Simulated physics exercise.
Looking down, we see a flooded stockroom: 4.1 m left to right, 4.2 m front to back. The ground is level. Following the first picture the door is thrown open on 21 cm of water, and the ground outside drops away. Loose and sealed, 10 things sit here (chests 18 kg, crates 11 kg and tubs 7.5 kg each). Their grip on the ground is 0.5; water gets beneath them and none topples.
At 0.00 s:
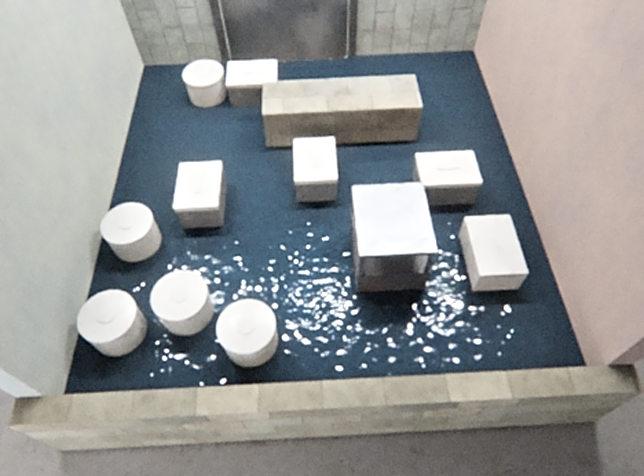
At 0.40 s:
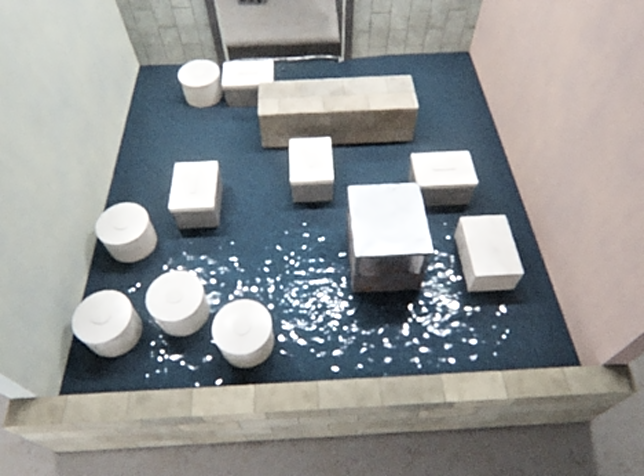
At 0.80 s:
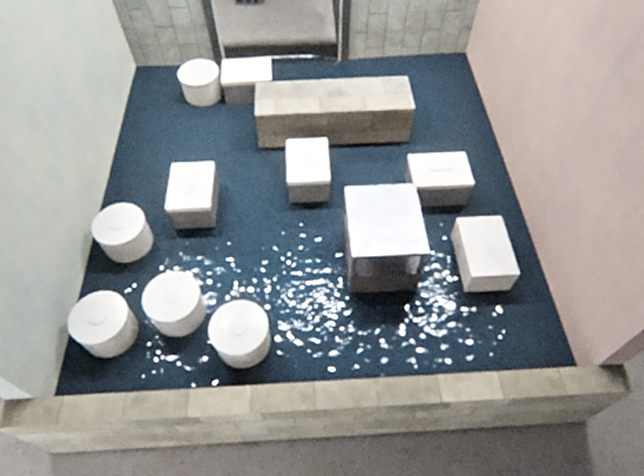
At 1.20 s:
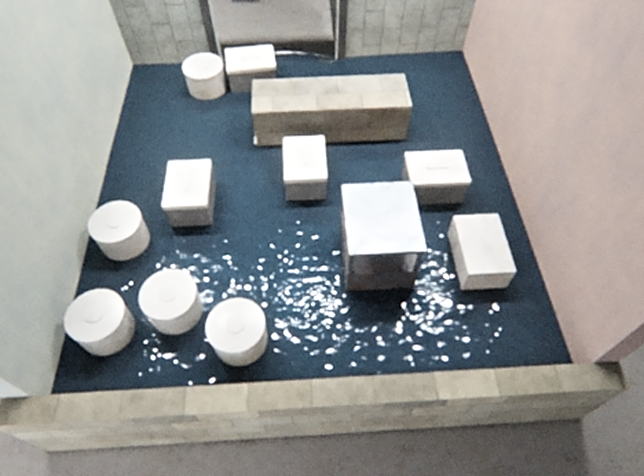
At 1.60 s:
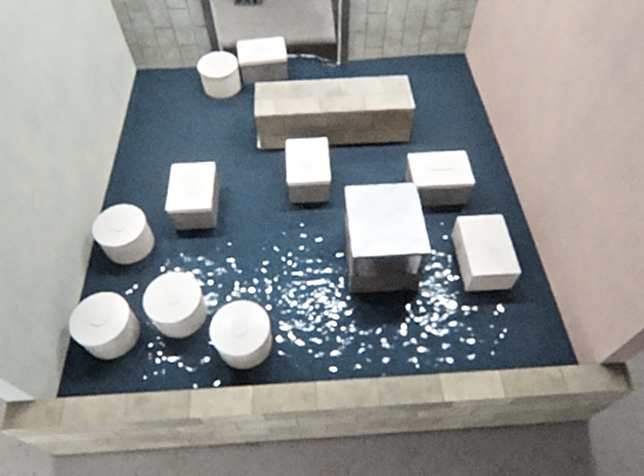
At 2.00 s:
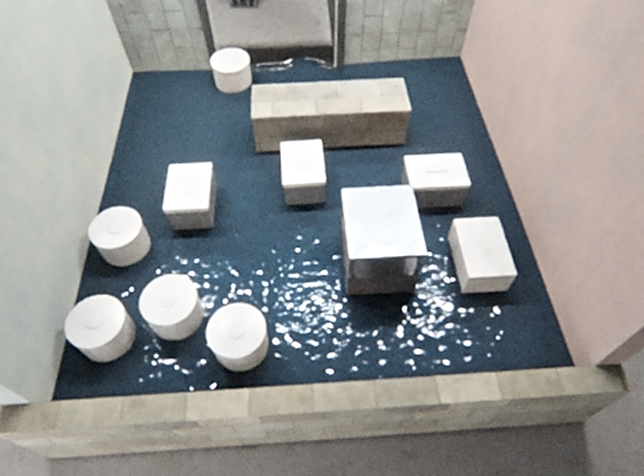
A white round tub and the white block beside it drifted slowly right along the back wall after the door opened, and the block slipped out of view while the other pieces barely moved.
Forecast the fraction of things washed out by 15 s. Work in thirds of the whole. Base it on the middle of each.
The portion is in the middle band.
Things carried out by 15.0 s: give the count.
4.
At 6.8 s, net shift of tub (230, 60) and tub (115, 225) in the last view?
Washed out, 100 cm.
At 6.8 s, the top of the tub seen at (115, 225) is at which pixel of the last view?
The top should be near pixel (128, 153).
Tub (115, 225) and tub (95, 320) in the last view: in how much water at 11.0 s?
First about 12 cm, second about 13 cm.
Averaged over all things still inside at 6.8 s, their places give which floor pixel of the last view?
It sits at about (256, 210).
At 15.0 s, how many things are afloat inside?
5 of them.
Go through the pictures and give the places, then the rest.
In the first frame, a tub at (203, 73), afloat; a chest at (198, 184) floats; about 3280 L in view; 0 of 10 have shifted.
In the second frame, a tub at (199, 73) floats; a chest at (194, 184) floats; 21 cm deep round most things; 0 of 10 have shifted.
In the third frame, a tub at (198, 72), afloat, 5 cm from its start; a chest at (190, 185), afloat; 21 cm deep round most things; 1 of 10 have shifted.
In the fourth frame, a tub at (203, 66) floats, 16 cm from its start; a chest at (187, 182) floats; 21 cm deep round most things; 2 of 10 have shifted.
In the fifth frame, a tub at (218, 64), afloat, 32 cm from its start; a chest at (191, 185) floats; about 3080 L in view; 2 of 10 have shifted.
In the sixth frame, a tub at (230, 60) floats, 53 cm from its start; a chest at (188, 186) floats, 3 cm from its start; 21 cm deep round most things; 2 of 10 have shifted.
After 3.0 s 2 of 10 are out; 8 afloat.
After 6.8 s 2 of 10 are out; 8 afloat.
After 11.0 s 3 of 10 are out; 7 afloat.
After 15.0 s 4 of 10 are out; 5 afloat.
